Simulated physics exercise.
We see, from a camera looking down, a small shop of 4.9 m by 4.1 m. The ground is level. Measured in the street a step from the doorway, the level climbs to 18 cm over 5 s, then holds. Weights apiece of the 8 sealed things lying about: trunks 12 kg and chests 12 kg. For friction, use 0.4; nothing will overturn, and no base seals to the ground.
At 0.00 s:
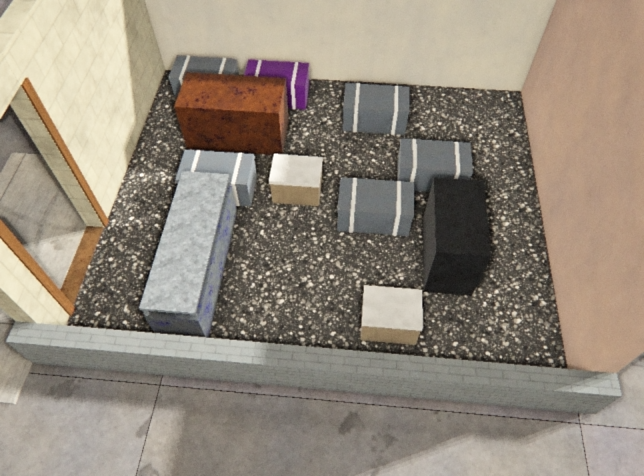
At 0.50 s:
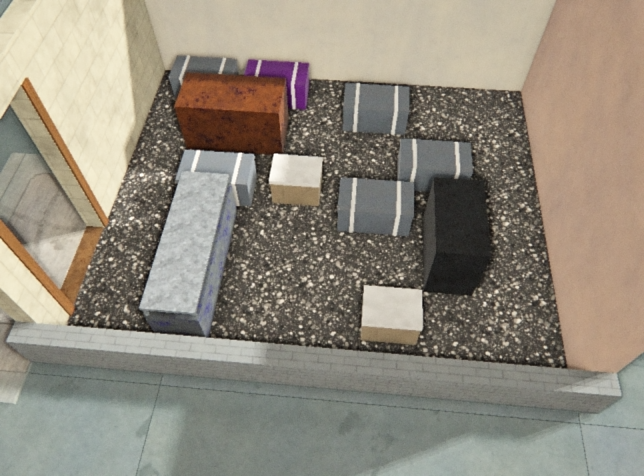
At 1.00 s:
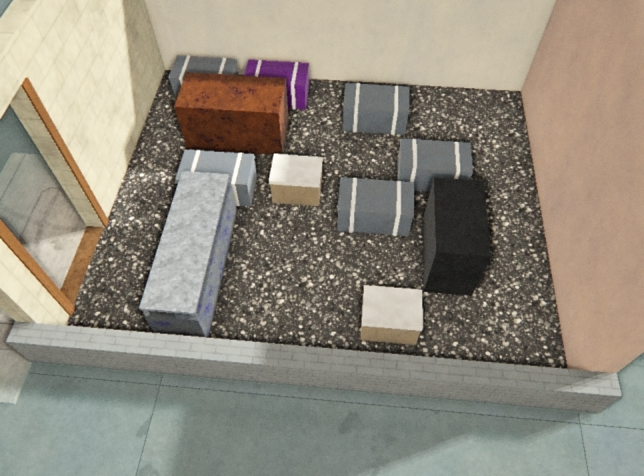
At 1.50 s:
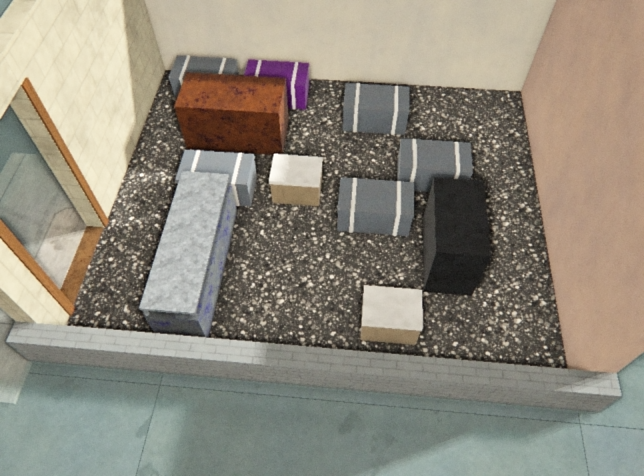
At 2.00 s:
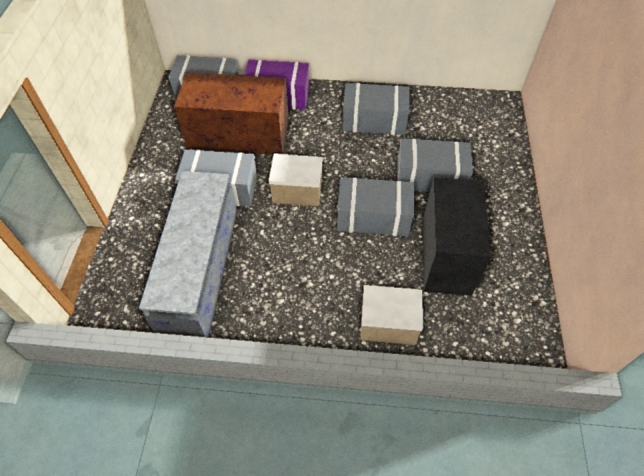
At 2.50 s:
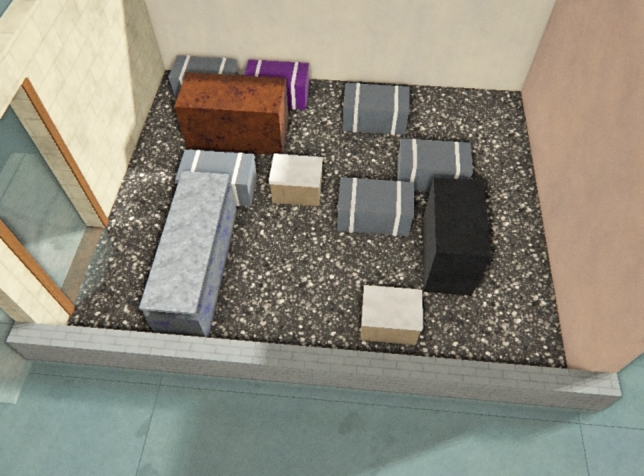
Water spreads across the street outside a small shop while the trunks and chests stay still.
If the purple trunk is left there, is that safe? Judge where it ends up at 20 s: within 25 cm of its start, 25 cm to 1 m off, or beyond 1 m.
Watch - it'll head off a good distance.
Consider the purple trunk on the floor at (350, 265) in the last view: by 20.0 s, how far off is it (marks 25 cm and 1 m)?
So it budges only slightly.
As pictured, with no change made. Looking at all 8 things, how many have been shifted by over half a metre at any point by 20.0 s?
Count: 5.
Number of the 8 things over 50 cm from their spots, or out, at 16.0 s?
4 in all.
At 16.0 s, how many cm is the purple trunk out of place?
Roughly 250 cm by then.
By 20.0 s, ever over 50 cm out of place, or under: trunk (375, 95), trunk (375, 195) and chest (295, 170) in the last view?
Result, in order: Bigger / not bigger / not bigger.
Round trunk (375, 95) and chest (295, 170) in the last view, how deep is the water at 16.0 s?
Close to 8 and 5 centimetres.
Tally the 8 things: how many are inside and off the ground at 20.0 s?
I'd say 8 of them.
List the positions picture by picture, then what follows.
The purple trunk at (276, 72), on the bottom; 0.0 m2 under water; 0 of 8 have shifted, in the first picture.
The purple trunk at (276, 72) rests on the ground; 0.0 m2 under water; 0 of 8 have shifted, in the second picture.
The purple trunk at (276, 72), on the bottom; water covers 0.0 m2; 0 of 8 have shifted, in the third picture.
The purple trunk at (276, 72), on the bottom; water covers 0.0 m2; 0 of 8 have shifted, in the fourth picture.
The purple trunk at (276, 72), on the bottom; 0.0 m2 under water; 0 of 8 have shifted, in the fifth picture.
The purple trunk at (276, 72) rests on the ground; 0.1 m2 under water; 0 of 8 have shifted, in the sixth picture.
After 4.0 s the purple trunk is near (276, 72), 0.0 m from its start, aground; 0 afloat.
After 9.0 s the purple trunk is near (285, 76), 0.1 m from its start, aground; 2 afloat.
After 16.0 s the purple trunk is near (446, 142), 2.4 m from its start, afloat; 6 afloat.
After 20.0 s the purple trunk is near (474, 170), 2.8 m from its start, afloat; 8 afloat.
